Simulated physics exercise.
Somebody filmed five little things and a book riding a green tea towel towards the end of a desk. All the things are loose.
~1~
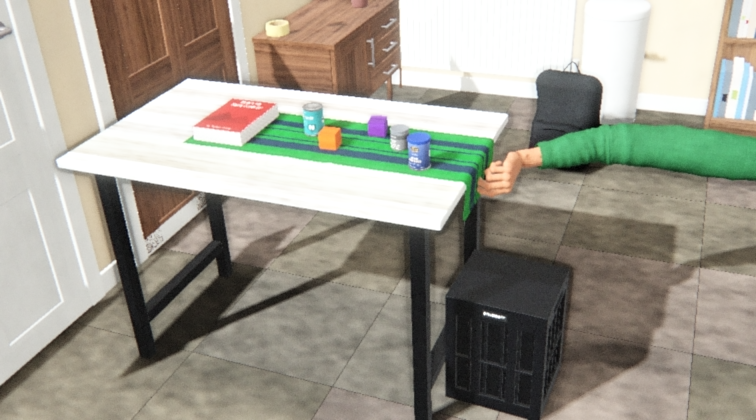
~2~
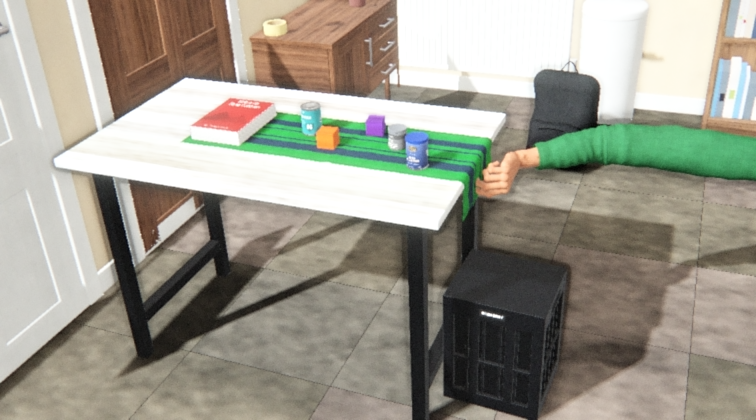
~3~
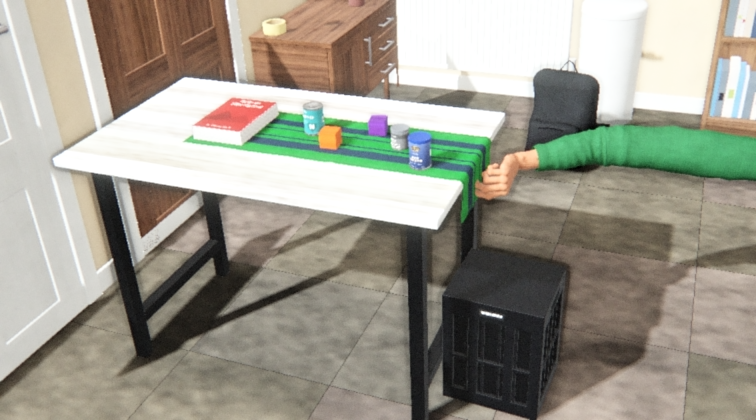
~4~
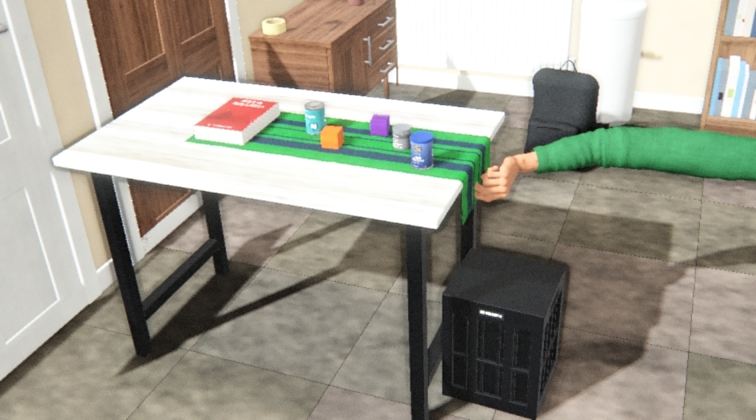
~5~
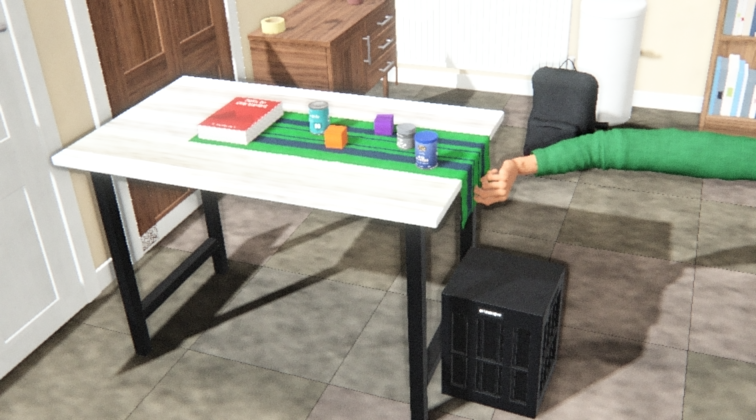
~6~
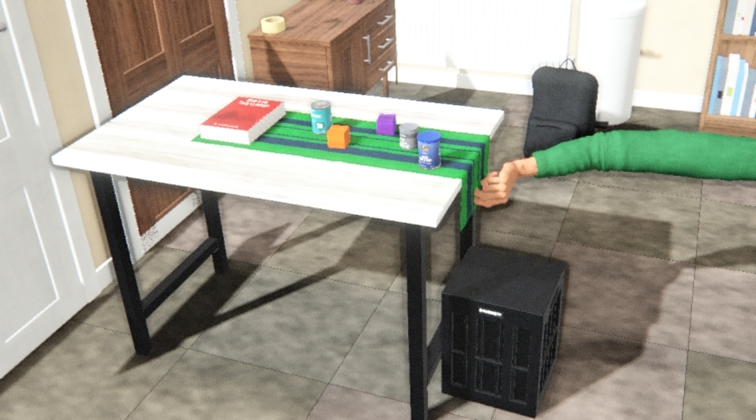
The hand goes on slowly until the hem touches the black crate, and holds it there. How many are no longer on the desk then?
The desk loses two.
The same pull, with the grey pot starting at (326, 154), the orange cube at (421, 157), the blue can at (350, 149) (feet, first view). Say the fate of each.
The grey pot survives, the orange cube goes over, the blue can does not fall.
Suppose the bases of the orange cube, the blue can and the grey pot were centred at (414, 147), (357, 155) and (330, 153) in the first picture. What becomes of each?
The orange cube comes down, the blue can does not fall, the grey pot holds on.
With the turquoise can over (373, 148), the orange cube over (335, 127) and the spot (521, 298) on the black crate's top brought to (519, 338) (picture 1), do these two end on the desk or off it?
The turquoise can comes down; the orange cube keeps its place on top.
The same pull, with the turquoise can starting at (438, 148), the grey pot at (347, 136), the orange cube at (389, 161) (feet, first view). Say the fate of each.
The turquoise can tumbles off; the grey pot does not fall; the orange cube drops off.
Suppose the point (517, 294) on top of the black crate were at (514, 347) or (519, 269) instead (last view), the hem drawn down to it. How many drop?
It would be 4 and 1.
A little later, hem near (476, 233); all still up.
Next, hem near (476, 259); blue can gone.
Later still, hem on the crate; blue can and grey pot gone.
When it is over, hem on the crate; blue can and grey pot gone. The count of fallen things is two.
